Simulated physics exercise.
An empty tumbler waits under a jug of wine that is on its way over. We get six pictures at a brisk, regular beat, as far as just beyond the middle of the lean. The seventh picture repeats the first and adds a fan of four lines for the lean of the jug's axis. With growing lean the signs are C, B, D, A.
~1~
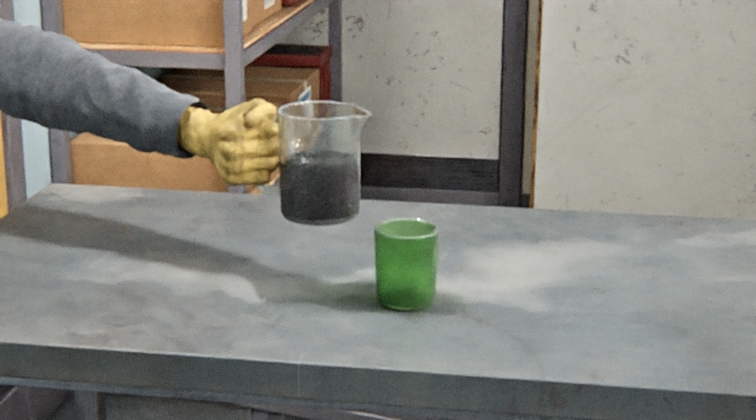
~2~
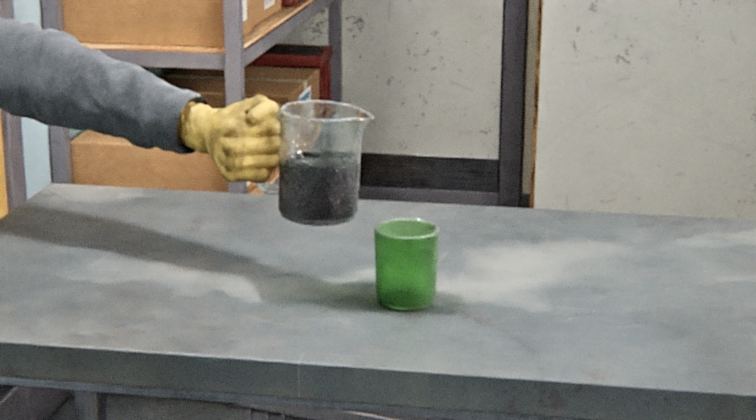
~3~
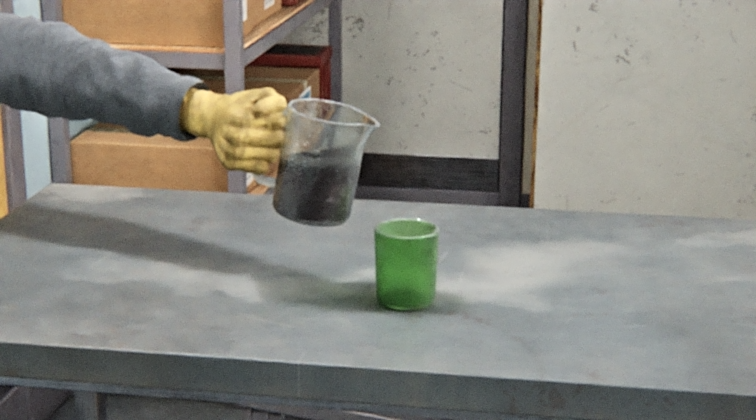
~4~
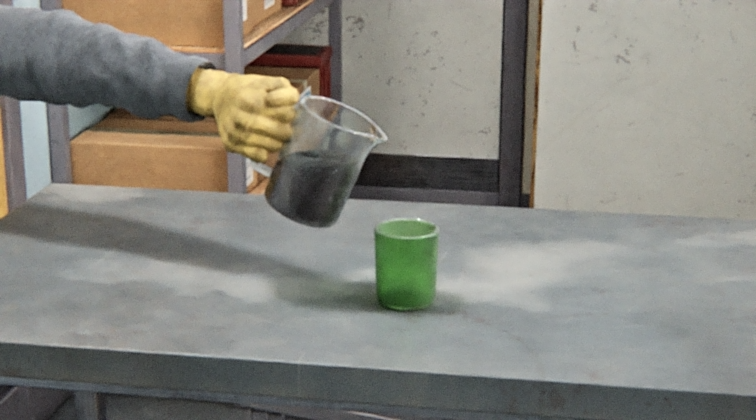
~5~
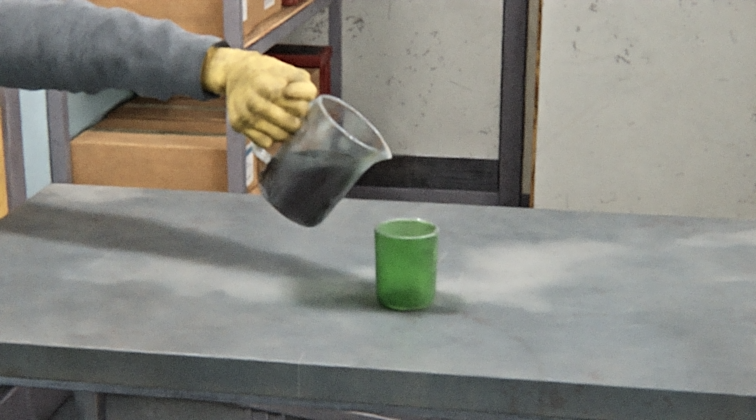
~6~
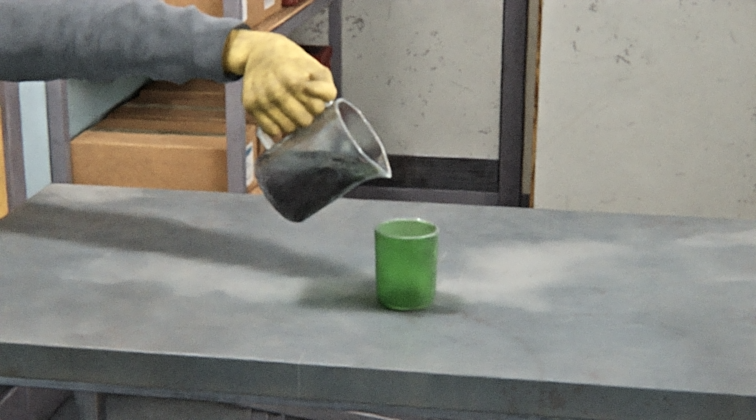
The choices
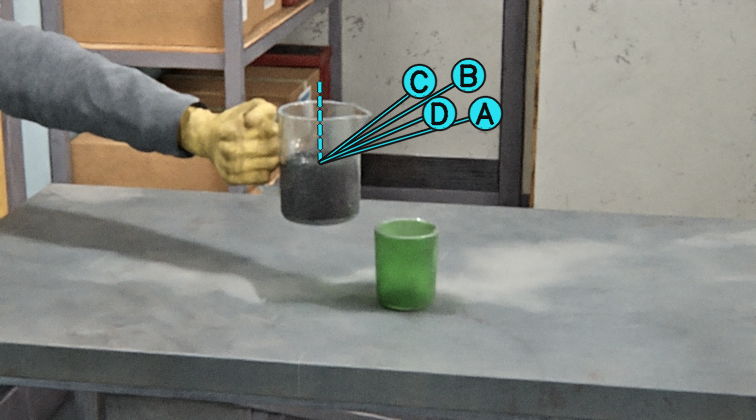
At a gray workbench in front of storage shelves, a yellow-gloved hand held a clear jug of dark liquid above and left of a green tumbler, then steadily tilted it to the right.
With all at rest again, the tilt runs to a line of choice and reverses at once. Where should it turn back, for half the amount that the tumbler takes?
A is best.
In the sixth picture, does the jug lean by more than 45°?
Yes.
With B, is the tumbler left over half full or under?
Under.
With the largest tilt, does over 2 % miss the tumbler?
No.
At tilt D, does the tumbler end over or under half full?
Under half.
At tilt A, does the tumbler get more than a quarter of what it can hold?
Yes.
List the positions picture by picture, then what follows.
In the first frame, upright, lip at (369, 115); rim of the tumbler round (407, 228); nothing has left yet.
In the second frame, tipped about 3°, lip at (372, 117); nothing has left yet.
In the third frame, tipped about 11°, lip at (378, 125); nothing has left yet.
In the fourth frame, tipped about 23°, lip at (385, 139); nothing has left yet.
In the fifth frame, tipped about 38°, lip at (390, 156); nothing has left yet.
In the sixth frame, tipped about 53°, lip at (389, 175); nothing has left yet.
In cyan, A at (469, 118); B at (453, 84); C at (408, 95); D at (422, 118).
With A, the tumbler ends with about 49 % of what it can hold.
With B, the tumbler ends with about 12 % of what it can hold.
With C, the tumbler ends with about 3 % of what it can hold.
With D, the tumbler ends with about 29 % of what it can hold.
